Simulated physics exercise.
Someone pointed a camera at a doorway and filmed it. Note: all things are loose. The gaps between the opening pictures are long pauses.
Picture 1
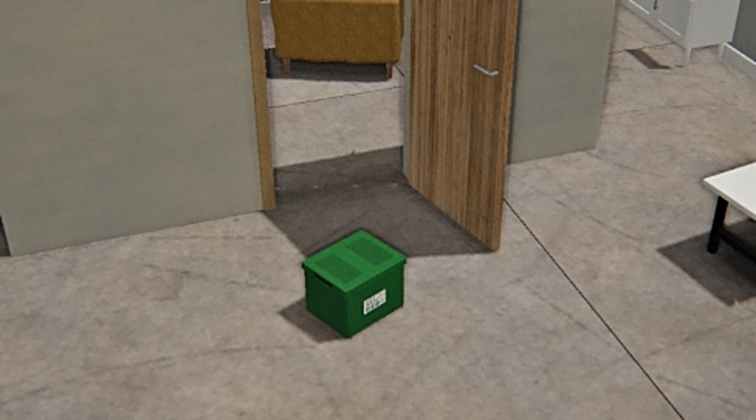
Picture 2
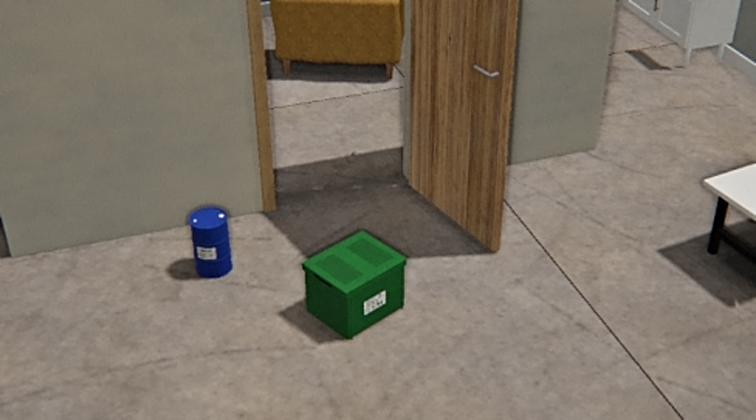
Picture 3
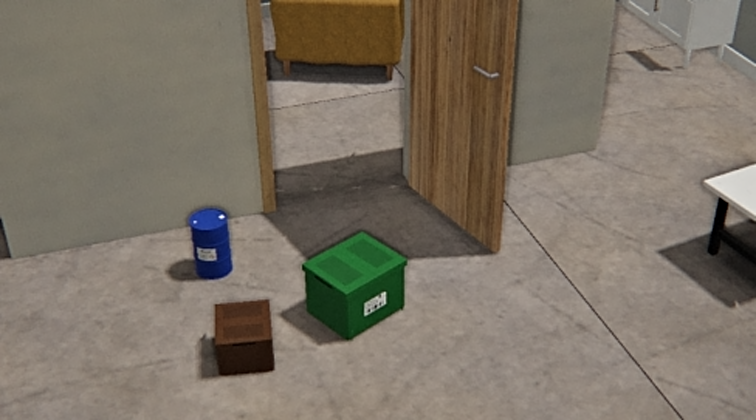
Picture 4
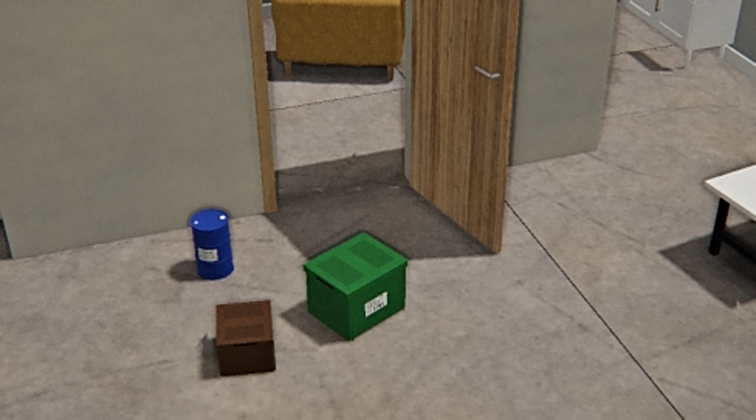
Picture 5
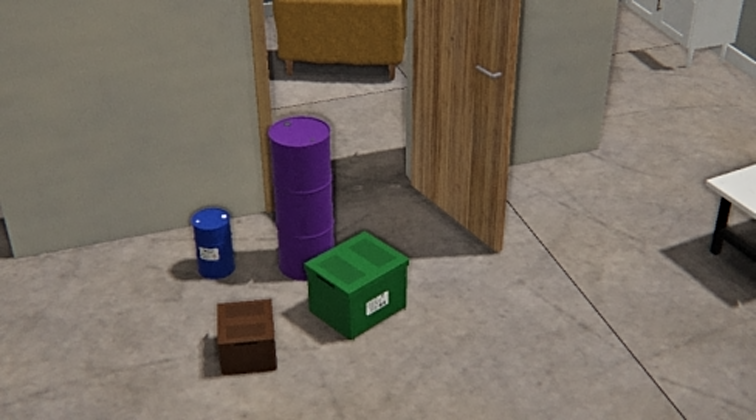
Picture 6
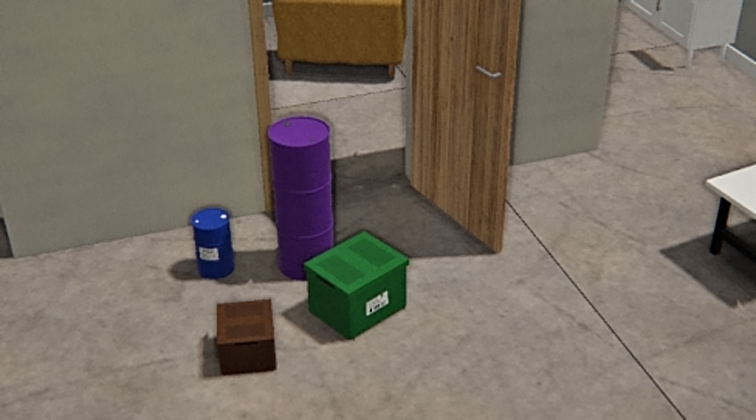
A wide-open door stays still as a blue canister, brown tote, then purple drum appear nearby.
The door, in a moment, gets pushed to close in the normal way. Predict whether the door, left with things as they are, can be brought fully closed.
Prediction: It closes fully.
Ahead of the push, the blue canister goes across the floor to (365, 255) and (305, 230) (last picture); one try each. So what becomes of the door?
First it cannot finish its swing, then it cannot finish its swing.
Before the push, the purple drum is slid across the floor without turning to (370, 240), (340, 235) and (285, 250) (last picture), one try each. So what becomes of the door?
On the first go it doesn't make it all the way, then it doesn't make it all the way, and last it makes it all the way.
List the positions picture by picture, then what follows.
In the first frame, door wide open and still.
In the second frame, door wide open and still; blue canister (211, 243).
In the third frame, door wide open and still; green tote (355, 286); blue canister (211, 244).
In the fourth frame, door wide open and still; brown tote (246, 339); green tote (356, 287).
In the fifth frame, door wide open and still; blue canister (214, 244); brown tote (247, 338).
In the sixth frame, door wide open and still; purple drum (303, 200); green tote (357, 286).
Then, 0.60 s past the last view, door at 88°.
Then, 1.00 s past the last view, door at 61°.
Then, 1.30 s past the last view, door at 37°.
Then, 1.70 s past the last view, door at 10°.
Finally, door at 0°; all 4 still in place. Final places as the last picture's camera would see them, purple drum near (302, 200).
